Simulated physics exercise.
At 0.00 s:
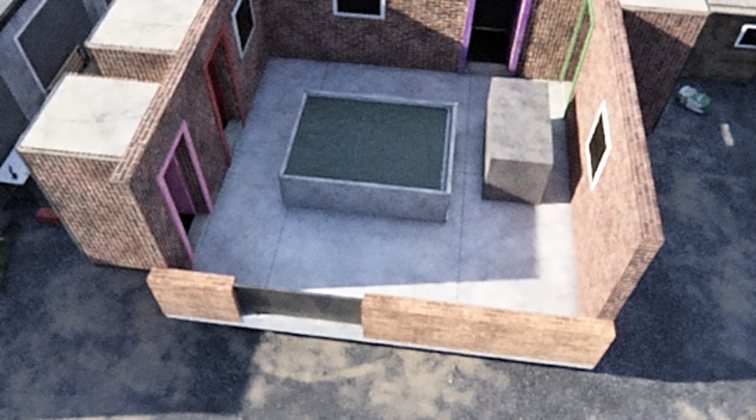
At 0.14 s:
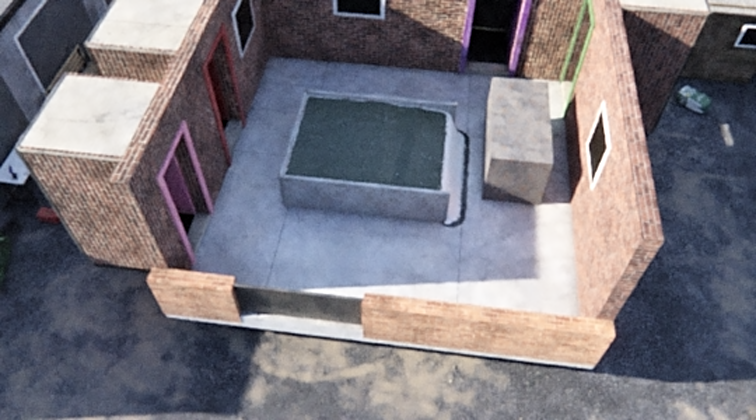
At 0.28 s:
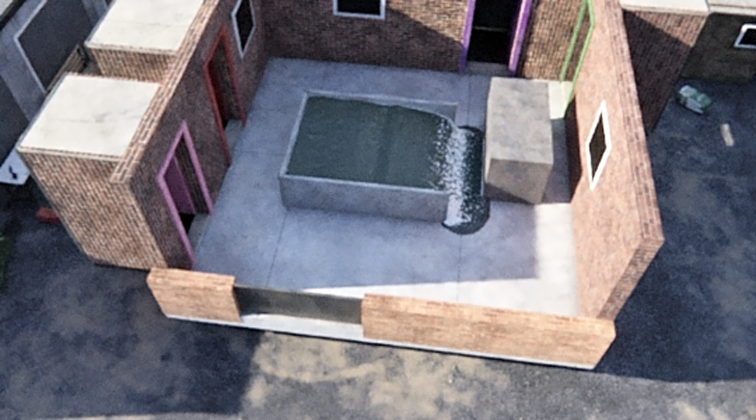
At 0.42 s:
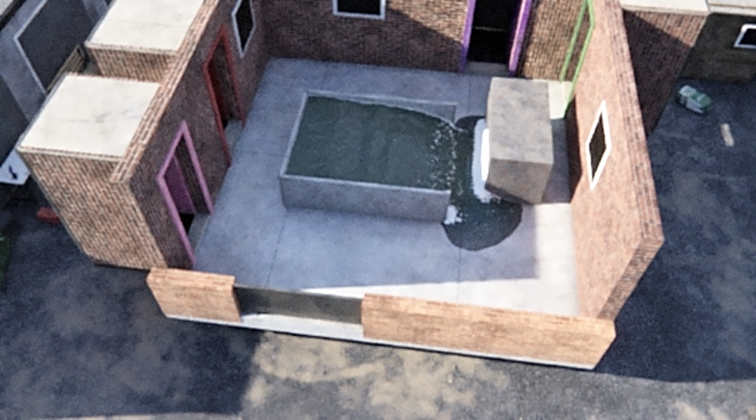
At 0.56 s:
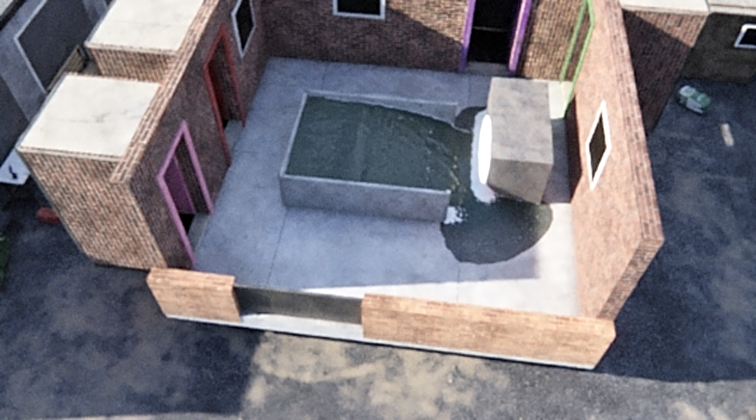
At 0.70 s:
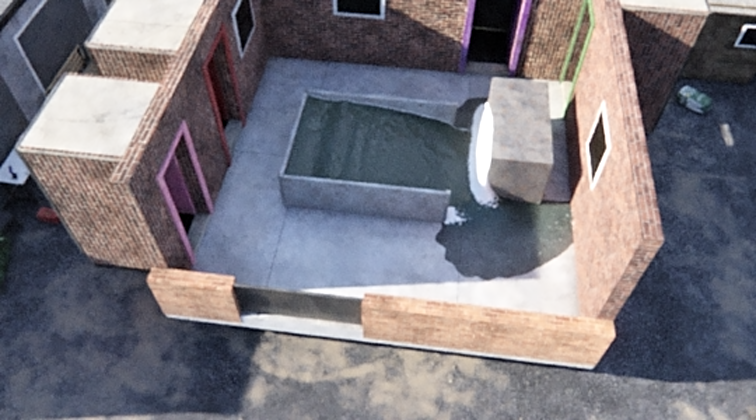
Dark water pouring from the right side of an open tank, striking a concrete block and spreading across a brick-walled courtyard floor.
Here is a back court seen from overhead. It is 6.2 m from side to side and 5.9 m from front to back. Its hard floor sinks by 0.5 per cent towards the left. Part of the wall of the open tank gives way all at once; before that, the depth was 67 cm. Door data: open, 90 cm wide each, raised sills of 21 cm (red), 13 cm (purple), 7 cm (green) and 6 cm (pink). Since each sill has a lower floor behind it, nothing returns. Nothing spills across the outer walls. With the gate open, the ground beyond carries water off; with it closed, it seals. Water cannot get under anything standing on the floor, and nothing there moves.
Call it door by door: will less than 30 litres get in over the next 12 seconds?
Red door - yes, less; purple door - no, 30 litres or more; green door - no, 30 litres or more; pink door - no, 30 litres or more.
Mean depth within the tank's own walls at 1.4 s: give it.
I'd put the average depth near 44 cm.
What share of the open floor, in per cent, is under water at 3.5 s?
I'd guess around 65 %.
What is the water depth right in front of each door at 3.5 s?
Red 0 cm, purple 18 cm, green 12 cm, pink 0 cm.
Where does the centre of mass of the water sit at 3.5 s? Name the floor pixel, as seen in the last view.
The water is centred near (427, 185).
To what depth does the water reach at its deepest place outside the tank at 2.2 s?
Around 45 centimetres.
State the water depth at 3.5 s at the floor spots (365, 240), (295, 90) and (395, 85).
Around 1 cm, 3 cm and 7 cm.
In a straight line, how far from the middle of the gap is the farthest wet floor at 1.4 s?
Roughly 3.6 m.
After 1.4 s water covers 30 % of the floor and is deepest (50 cm) near (478, 176); red door not reached, purple door 7 cm at the sill, 0 L in, green door not reached, pink door not reached.
After 2.2 s water covers 40 % of the floor and is deepest (45 cm) near (458, 174); red door not reached, purple door 19 cm at the sill, 54 L in, green door 8 cm at the sill, 0 L in, pink door not reached.
After 3.5 s water covers 65 % of the floor and is deepest (28 cm) near (556, 338); red door not reached, purple door 18 cm at the sill, 116 L in, green door 12 cm at the sill, 19 L in, pink door not reached.
After 7.0 s water covers 95 % of the floor and is deepest (21 cm) near (581, 341); red door 8 cm at the sill, 0 L in, purple door 17 cm at the sill, 138 L in, green door 13 cm at the sill, 76 L in, pink door 14 cm at the sill, 76 L in.
After 12.0 s water covers 100 % of the floor and is deepest (16 cm) near (200, 248); red door 14 cm at the sill, 0 L in, purple door 8 cm at the sill, 147 L in, green door 10 cm at the sill, 129 L in, pink door 14 cm at the sill, 221 L in.
